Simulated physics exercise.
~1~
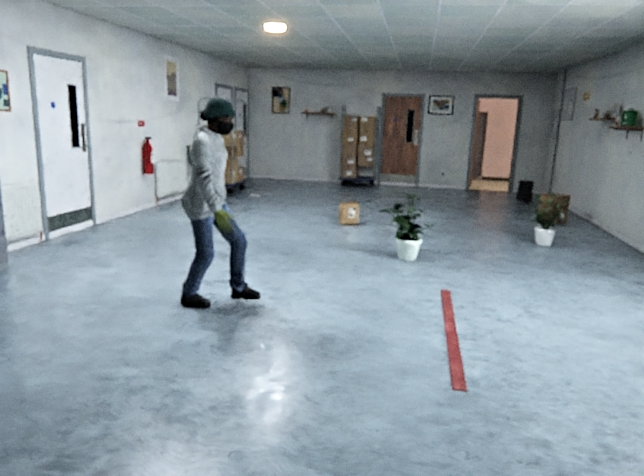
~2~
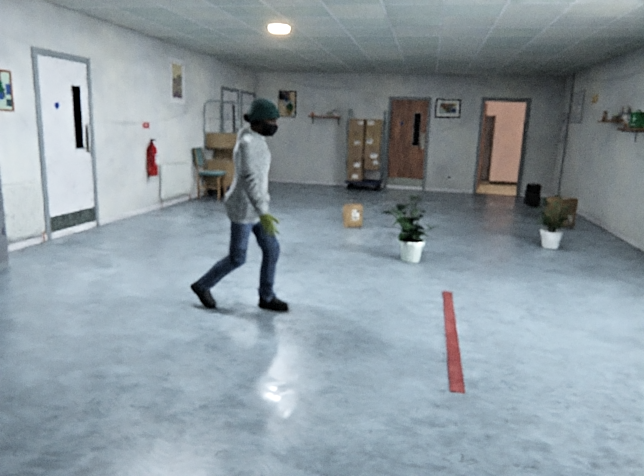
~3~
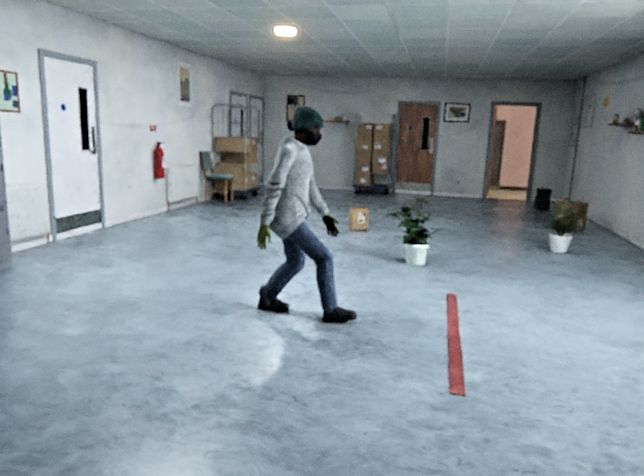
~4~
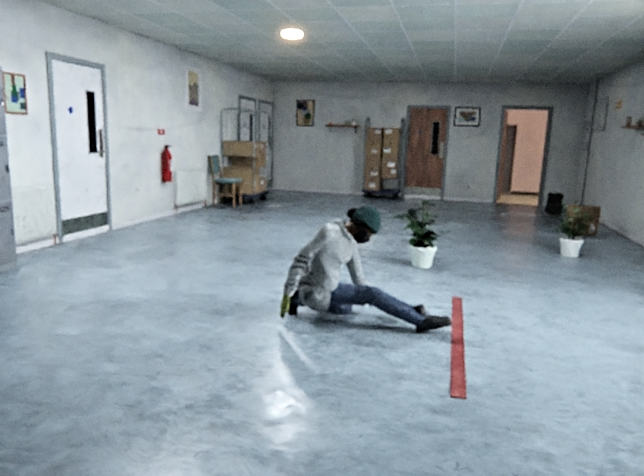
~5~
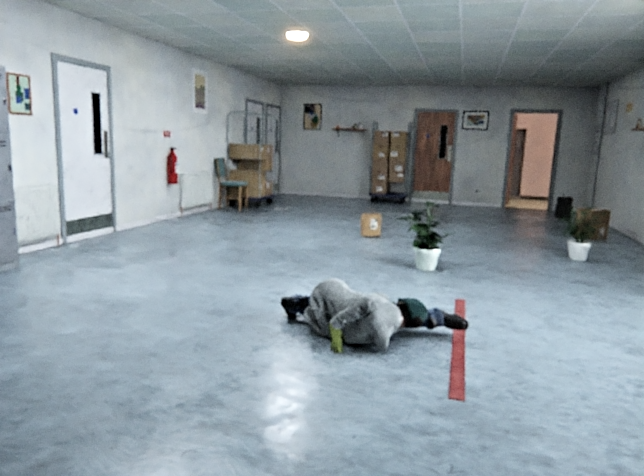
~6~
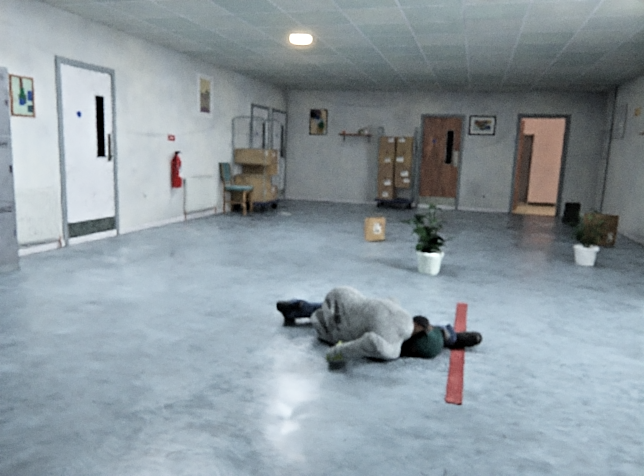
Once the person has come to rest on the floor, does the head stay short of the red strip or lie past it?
The head stays short of the red strip, resting on the floor just to the left of it.
The clip shows a person in a green cap, grey top and jeans walking right across a hall towards a red strip, then dropping to a sitting position and folding forward, ending curled on the floor with the head short of the strip and a limb across it.
